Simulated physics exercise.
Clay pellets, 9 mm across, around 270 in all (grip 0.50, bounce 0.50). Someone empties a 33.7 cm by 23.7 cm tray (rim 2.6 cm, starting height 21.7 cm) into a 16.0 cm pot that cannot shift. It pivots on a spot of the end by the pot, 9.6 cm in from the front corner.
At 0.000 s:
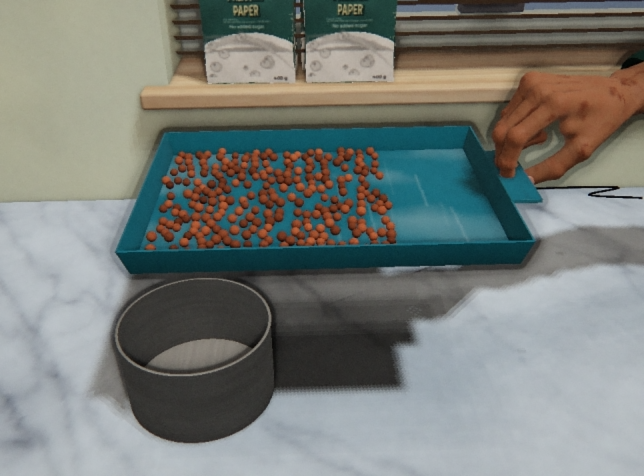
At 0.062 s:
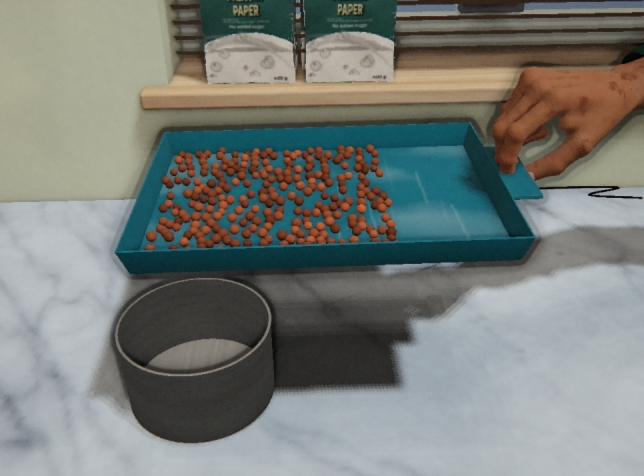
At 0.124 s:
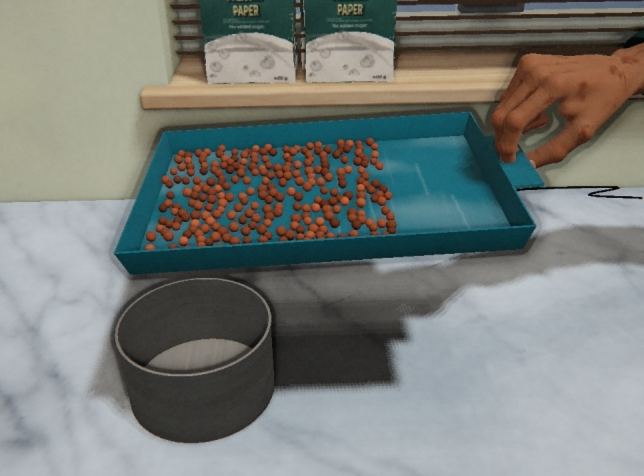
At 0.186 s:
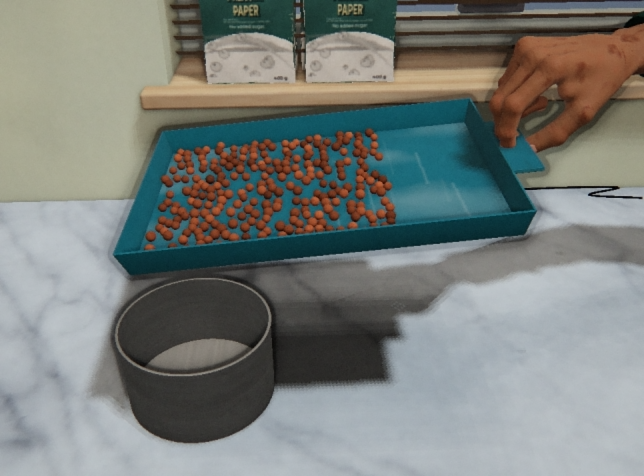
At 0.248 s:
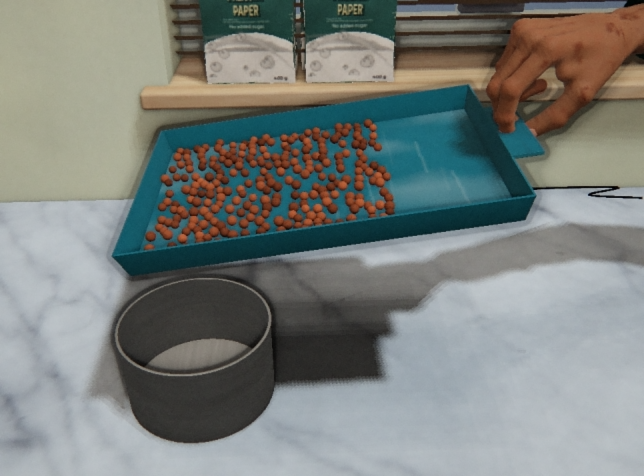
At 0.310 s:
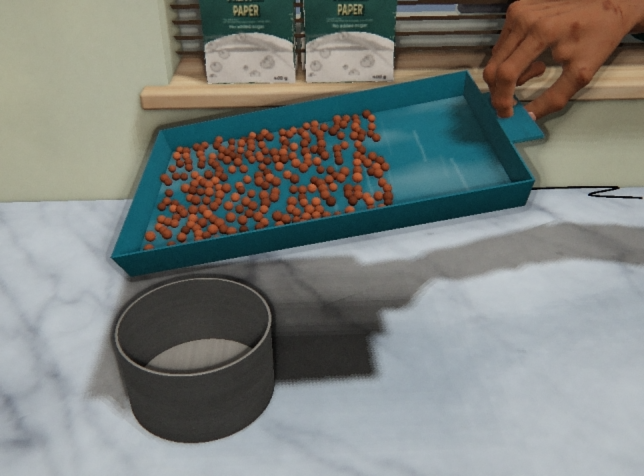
On a marble-patterned counter by a window ledge, a hand at the right end of a blue tray slowly raises that end, slanting the tray toward the left, while the reddish-brown pellets stay spread behind a dark, round pot.
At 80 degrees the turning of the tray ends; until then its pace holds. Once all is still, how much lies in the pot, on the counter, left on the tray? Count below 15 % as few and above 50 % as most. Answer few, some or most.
Pot: Few, counter: Few, tray: Most.
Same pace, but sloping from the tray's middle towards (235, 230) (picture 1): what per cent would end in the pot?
About 0 per cent.
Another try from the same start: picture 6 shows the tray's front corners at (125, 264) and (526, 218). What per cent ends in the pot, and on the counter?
Pot 0, counter 5.
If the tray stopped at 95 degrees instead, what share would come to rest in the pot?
In that case some 0 per cent.
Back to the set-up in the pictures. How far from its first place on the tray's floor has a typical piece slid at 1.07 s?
About 7 cm.
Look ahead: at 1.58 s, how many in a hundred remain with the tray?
Roughly 100 per cent.
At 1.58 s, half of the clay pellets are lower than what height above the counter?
Some 26 cm.
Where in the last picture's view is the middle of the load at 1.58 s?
Near (160, 171).
After 1.07 s, tilt 43 degrees; the tray holds 100 %, the pot 0 %.
Then, at 1.58 s, tilt 65 degrees; the tray holds 100 %, the pot 0 %.
After 2.15 s, tilt 80 degrees; the tray holds 100 %, the pot 0 %.
By 2.6 s all is still; pot 0 %, counter 0 %, tray 100 %.
